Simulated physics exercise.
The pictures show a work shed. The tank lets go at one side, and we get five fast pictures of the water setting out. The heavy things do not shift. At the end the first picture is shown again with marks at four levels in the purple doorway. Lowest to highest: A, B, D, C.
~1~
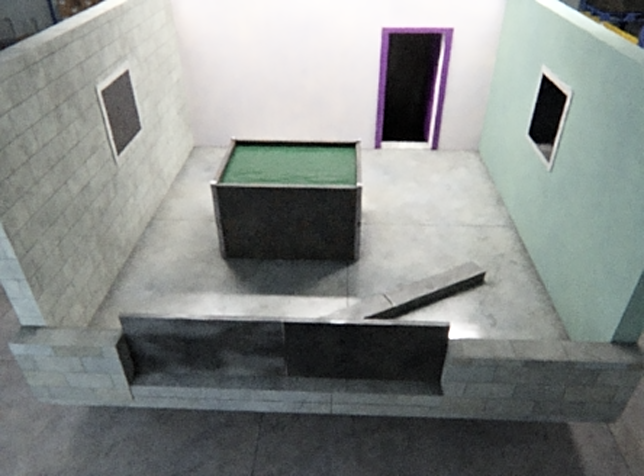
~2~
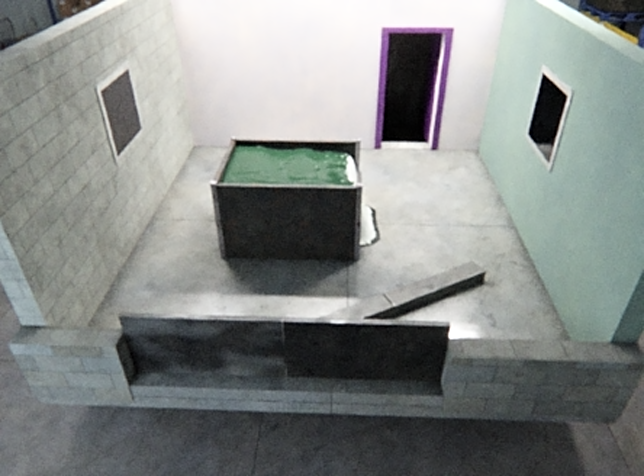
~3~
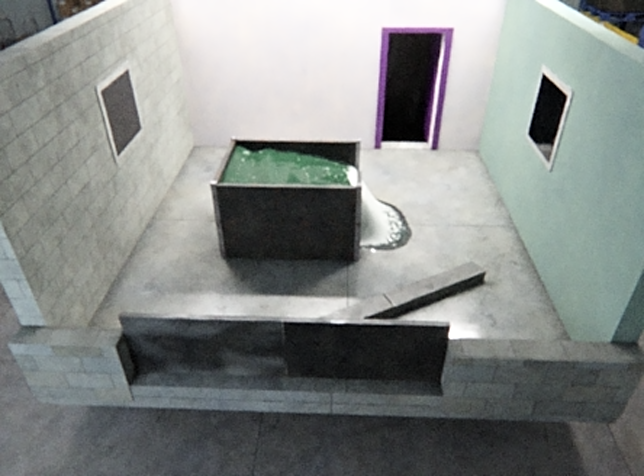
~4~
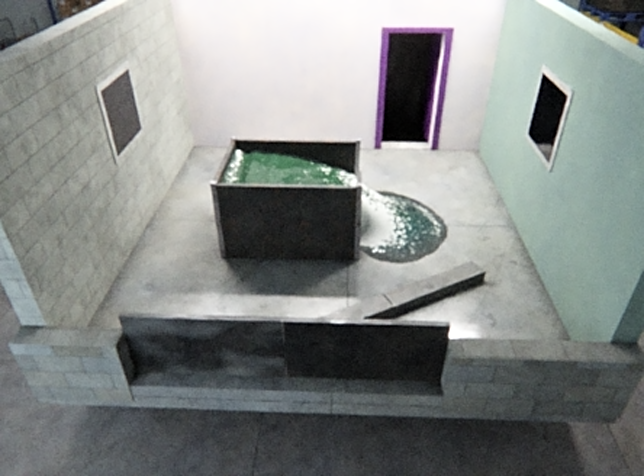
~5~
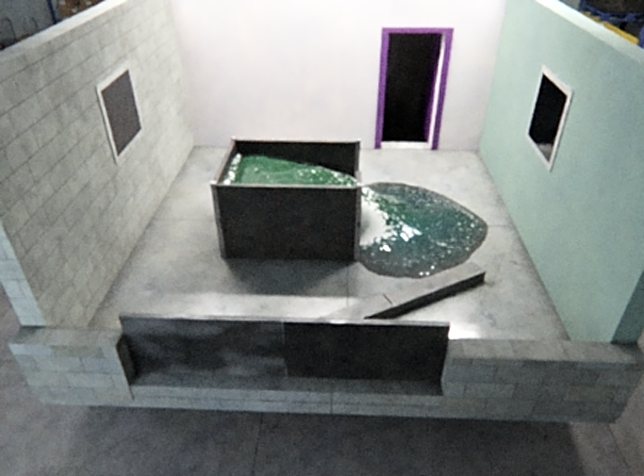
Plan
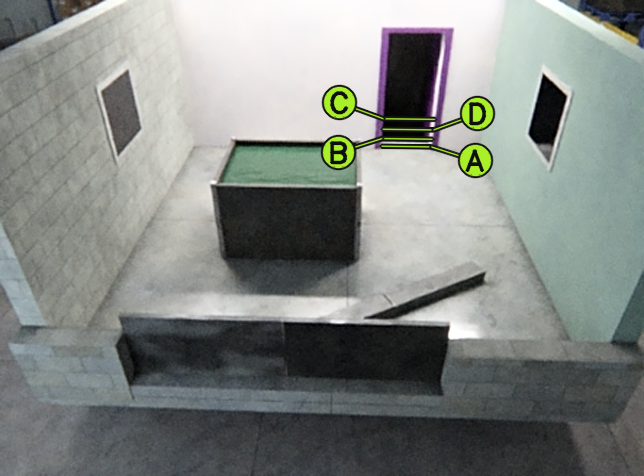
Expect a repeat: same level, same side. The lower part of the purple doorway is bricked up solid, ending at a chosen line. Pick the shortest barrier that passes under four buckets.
I would pick mark B.
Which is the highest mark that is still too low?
That is mark A.
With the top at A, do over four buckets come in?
Yes, that goes wrong.
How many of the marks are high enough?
Three.
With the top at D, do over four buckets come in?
No.
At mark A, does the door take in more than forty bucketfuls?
No.
In lime, A at (406, 146); B at (407, 138); C at (409, 119); D at (408, 129); from the bottom up A, B, D, C.
If A is chosen, about 13 bucketfuls get in.
If B is chosen, a splash gets over, under a bucket.
If C is chosen, nothing gets over.
If D is chosen, nothing gets over.
